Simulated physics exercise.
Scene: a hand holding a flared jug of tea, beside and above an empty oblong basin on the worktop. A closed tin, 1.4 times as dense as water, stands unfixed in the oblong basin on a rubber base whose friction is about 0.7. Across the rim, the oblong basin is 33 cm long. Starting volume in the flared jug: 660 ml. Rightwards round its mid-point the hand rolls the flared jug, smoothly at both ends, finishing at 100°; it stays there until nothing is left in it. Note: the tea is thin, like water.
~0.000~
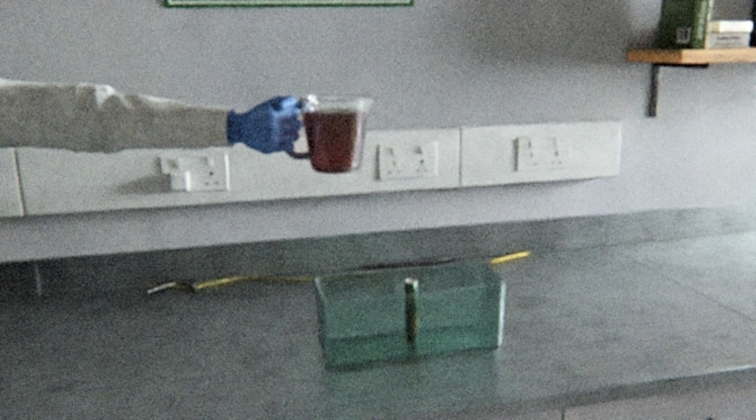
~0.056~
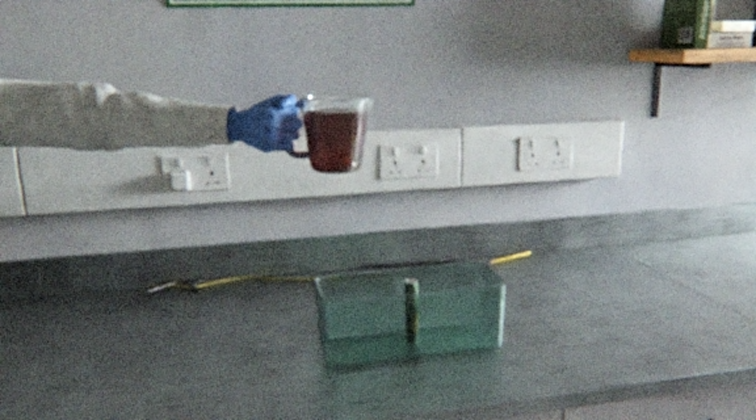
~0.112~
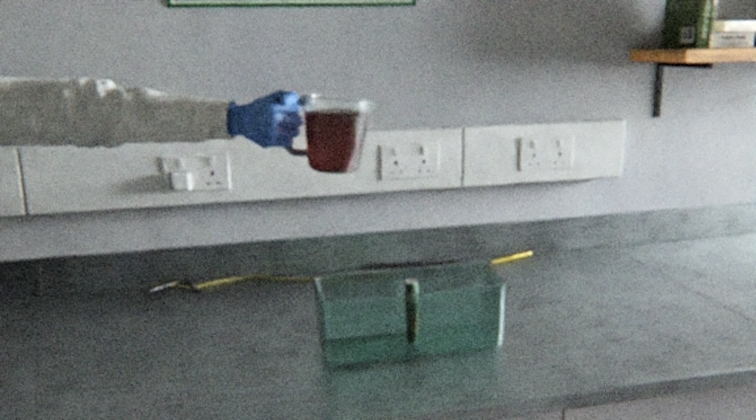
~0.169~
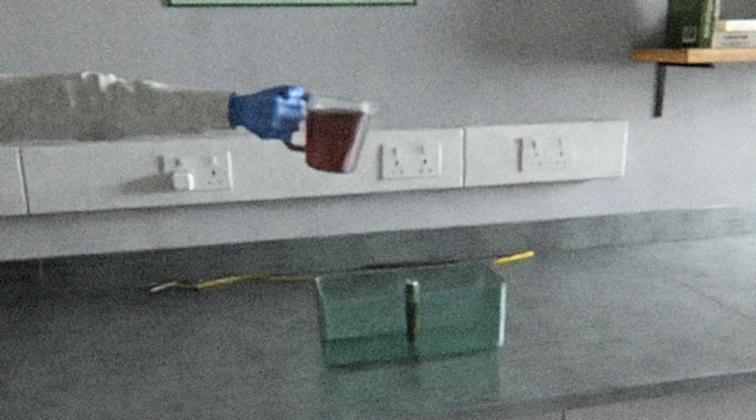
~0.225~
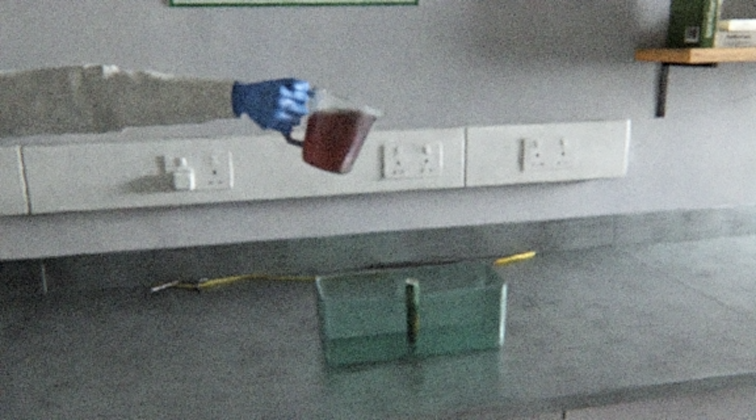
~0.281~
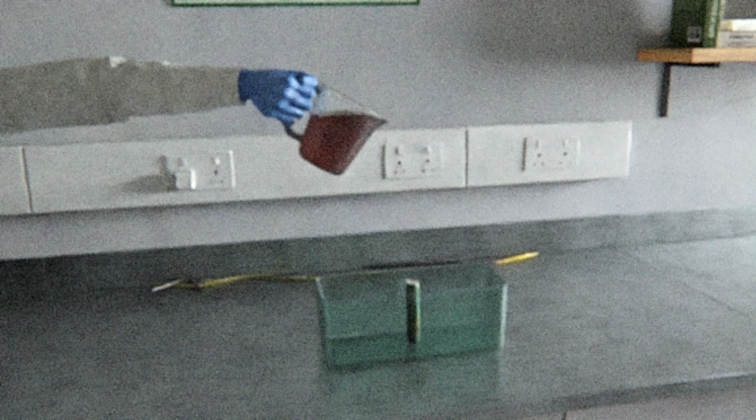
A blue-gloved hand slowly tilting a clear jug of dark red-brown liquid to the right above a greenish glass basin on a worktop.
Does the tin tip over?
Most probably it will stay balanced.
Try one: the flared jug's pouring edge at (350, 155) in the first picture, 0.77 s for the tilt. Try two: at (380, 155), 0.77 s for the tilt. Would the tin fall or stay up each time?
The tin overturns the first time and overturns the second time.
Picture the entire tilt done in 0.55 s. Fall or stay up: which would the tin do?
In that case the tin stays vertical.
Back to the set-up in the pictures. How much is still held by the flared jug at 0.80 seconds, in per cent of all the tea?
14 per cent or so.
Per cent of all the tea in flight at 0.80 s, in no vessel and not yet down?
About 36 per cent.
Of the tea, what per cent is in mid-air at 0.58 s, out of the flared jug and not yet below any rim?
Roughly 36 percent.
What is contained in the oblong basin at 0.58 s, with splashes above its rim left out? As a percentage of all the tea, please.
About 4%.
Then, 0.58 s in, the tilt is 85° and 60 per cent is still to pour; the tin stands where it began.
Then, 0.80 s in, the tilt is 100° and 15 per cent is still to pour; the tin stands where it began.
Then, 1.02 s in, the tilt is 100° and 2 per cent is still to pour; the tin stands where it began.
Then, 1.27 s in, the tilt is 100° and 0 per cent is still to pour; the tin stands where it began.
Finally, the tin stands where it began.
